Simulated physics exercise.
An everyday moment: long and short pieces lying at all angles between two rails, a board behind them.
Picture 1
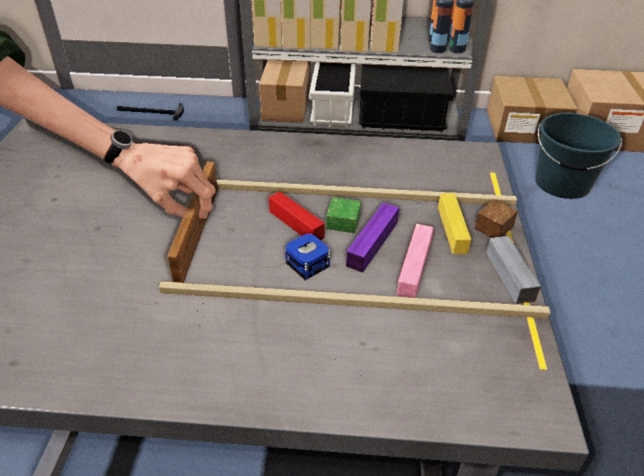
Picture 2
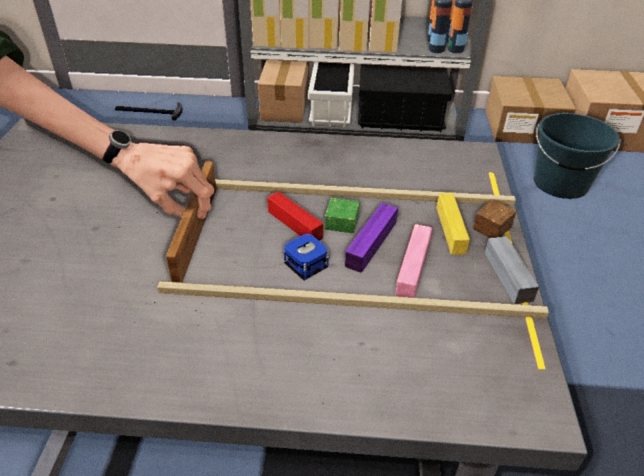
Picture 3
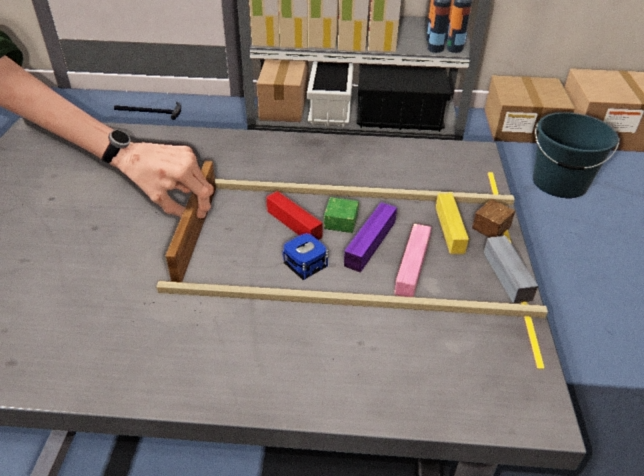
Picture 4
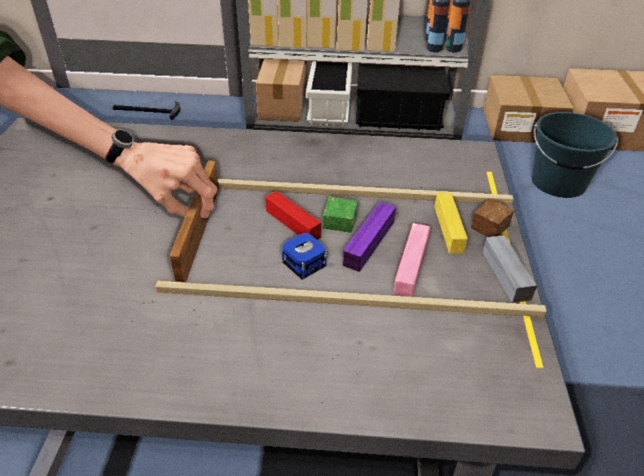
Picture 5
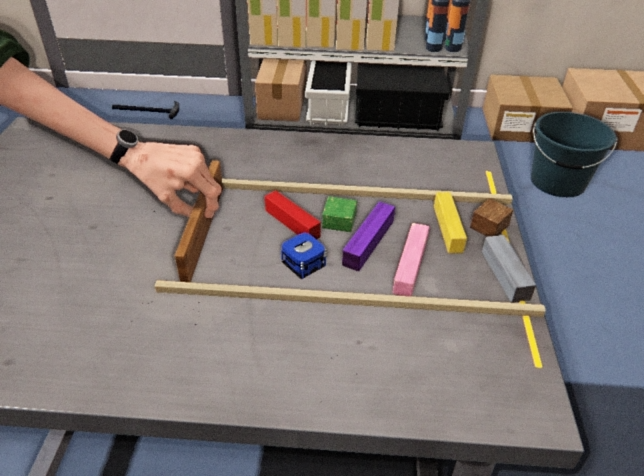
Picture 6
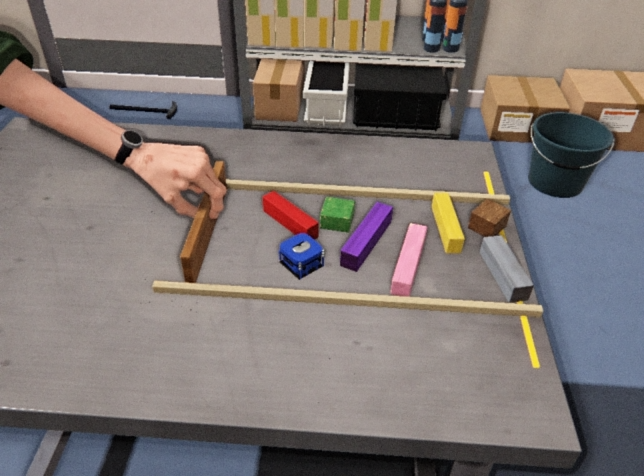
A hand wearing a dark watch holds a brown board upright between two pale rails and slides it slightly to the right, while the coloured blocks and sticks and a small blue case lie still on the grey table.
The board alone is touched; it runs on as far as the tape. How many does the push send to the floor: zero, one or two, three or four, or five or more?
Most likely, upwards of four will tumble down.
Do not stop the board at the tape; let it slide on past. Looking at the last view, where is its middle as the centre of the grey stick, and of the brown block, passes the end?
When the grey stick crosses, the middle is near (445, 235); when the brown block crosses, near (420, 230).
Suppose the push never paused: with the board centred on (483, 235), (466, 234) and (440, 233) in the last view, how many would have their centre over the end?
That makes 5, 4, 1.
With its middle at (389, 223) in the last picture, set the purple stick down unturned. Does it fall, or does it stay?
Lab note: Started there, it ends up below.
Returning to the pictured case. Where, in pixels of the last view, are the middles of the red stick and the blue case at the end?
You'll see the red stick at (514, 235), with the blue case at (536, 283).
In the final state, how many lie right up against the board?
Well, it touches 2.
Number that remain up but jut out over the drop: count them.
I get 1.
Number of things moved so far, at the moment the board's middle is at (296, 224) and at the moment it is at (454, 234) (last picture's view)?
At first I count 3, and then 8.
A little later, none off yet; grey stick at rest near (505, 268); brown block at rest near (489, 219); yellow bar at rest near (447, 222).
Next, none off yet; grey stick at rest near (505, 268); brown block at rest near (489, 219); yellow bar shifted a little near (459, 222).
Later still, one off so far; grey stick tilted well over near (552, 289); brown block dropping near (501, 381); yellow bar shifted about its own width near (521, 216).
When it is over, the number that fall off is five or more; down, green block, purple stick, pink bar, yellow bar, brown block and grey stick.
